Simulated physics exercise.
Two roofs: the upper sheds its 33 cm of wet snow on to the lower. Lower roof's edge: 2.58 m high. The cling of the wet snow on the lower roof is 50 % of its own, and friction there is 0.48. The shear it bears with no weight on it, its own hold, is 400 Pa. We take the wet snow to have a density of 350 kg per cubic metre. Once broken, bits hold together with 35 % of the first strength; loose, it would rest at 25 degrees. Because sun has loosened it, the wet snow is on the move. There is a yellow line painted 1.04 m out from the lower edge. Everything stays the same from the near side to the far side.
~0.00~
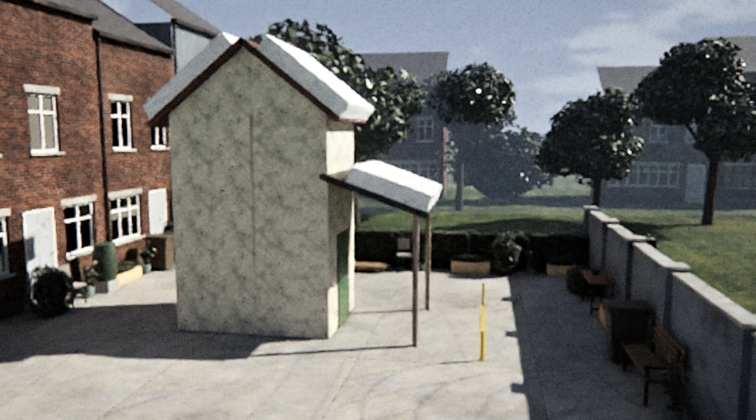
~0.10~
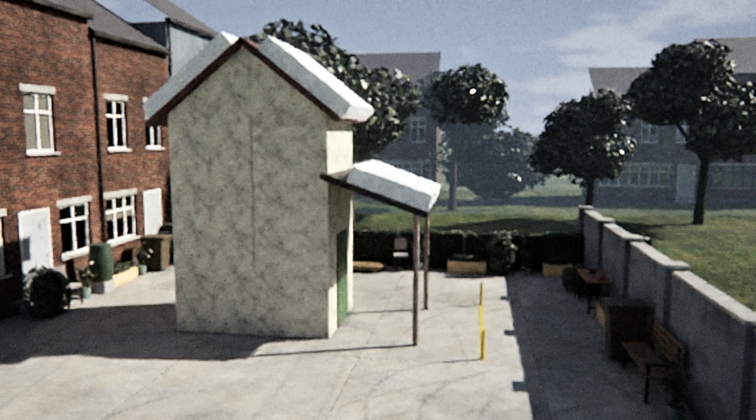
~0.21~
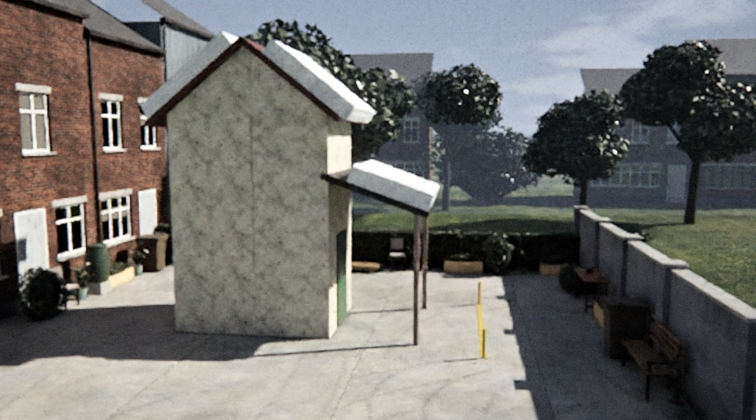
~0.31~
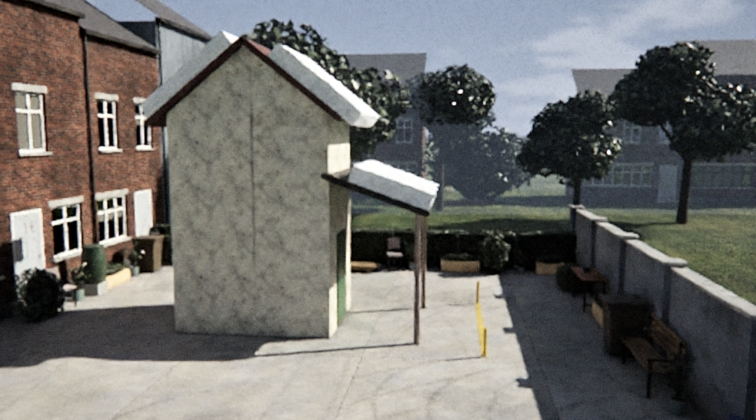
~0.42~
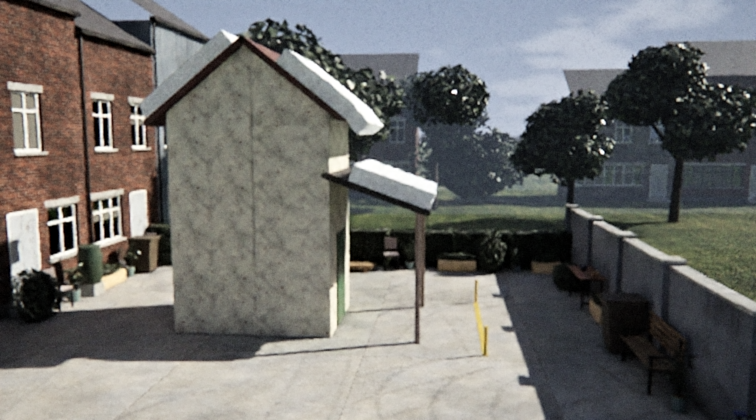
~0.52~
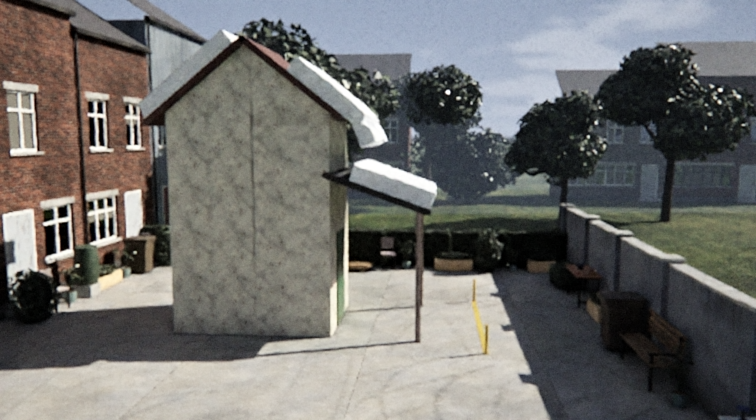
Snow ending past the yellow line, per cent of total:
56 %.
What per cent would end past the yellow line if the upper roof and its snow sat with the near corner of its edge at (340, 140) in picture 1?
Result: Near 50 %.
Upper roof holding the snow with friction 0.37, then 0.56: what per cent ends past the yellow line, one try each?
I'd expect around 50 percent, then around 40 percent.
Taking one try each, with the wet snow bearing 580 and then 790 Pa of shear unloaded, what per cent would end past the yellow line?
55 %, then 50 %.
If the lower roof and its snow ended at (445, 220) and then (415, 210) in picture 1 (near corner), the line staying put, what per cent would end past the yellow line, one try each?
Roughly 55 % and then 55 %.
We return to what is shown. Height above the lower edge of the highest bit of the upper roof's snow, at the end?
Height above lower edge: Approx. 0.9 m.
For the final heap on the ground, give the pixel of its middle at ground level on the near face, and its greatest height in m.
(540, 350), 0.3 m.
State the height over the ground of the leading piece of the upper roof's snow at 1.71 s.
0.0 m, more or less.
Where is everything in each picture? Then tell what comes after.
The first picture shows front end of the wet snow at (341, 105).
The second picture shows front end of the wet snow at (342, 106), its middle shifted 3.0 cm, 2 % of it past the upper edge, in one piece.
The third picture shows front end of the wet snow at (346, 107), its middle shifted 11 cm, 6 % of it past the upper edge, in one piece.
The fourth picture shows front end of the wet snow at (353, 114), its middle shifted 25 cm, 13 % of it past the upper edge, in one piece.
The fifth picture shows front end of the wet snow at (361, 114), its middle shifted 44 cm, 23 % of it past the upper edge, cracking.
The sixth picture shows front end of the wet snow at (370, 130), its middle shifted 69 cm, 35 % of it past the upper edge, cracking.
By 1.07 s, none is below the lower edge and 0 % is past the line.
By 1.71 s, 63 % is below the lower edge and 48 % is past the line.
By 2.36 s, 66 % is below the lower edge and 56 % is past the line.
By 3.00 s, 66 % is below the lower edge and 56 % is past the line.
By 3.10 s, at the end, 66 % is below the lower edge and 56 % is past the line.
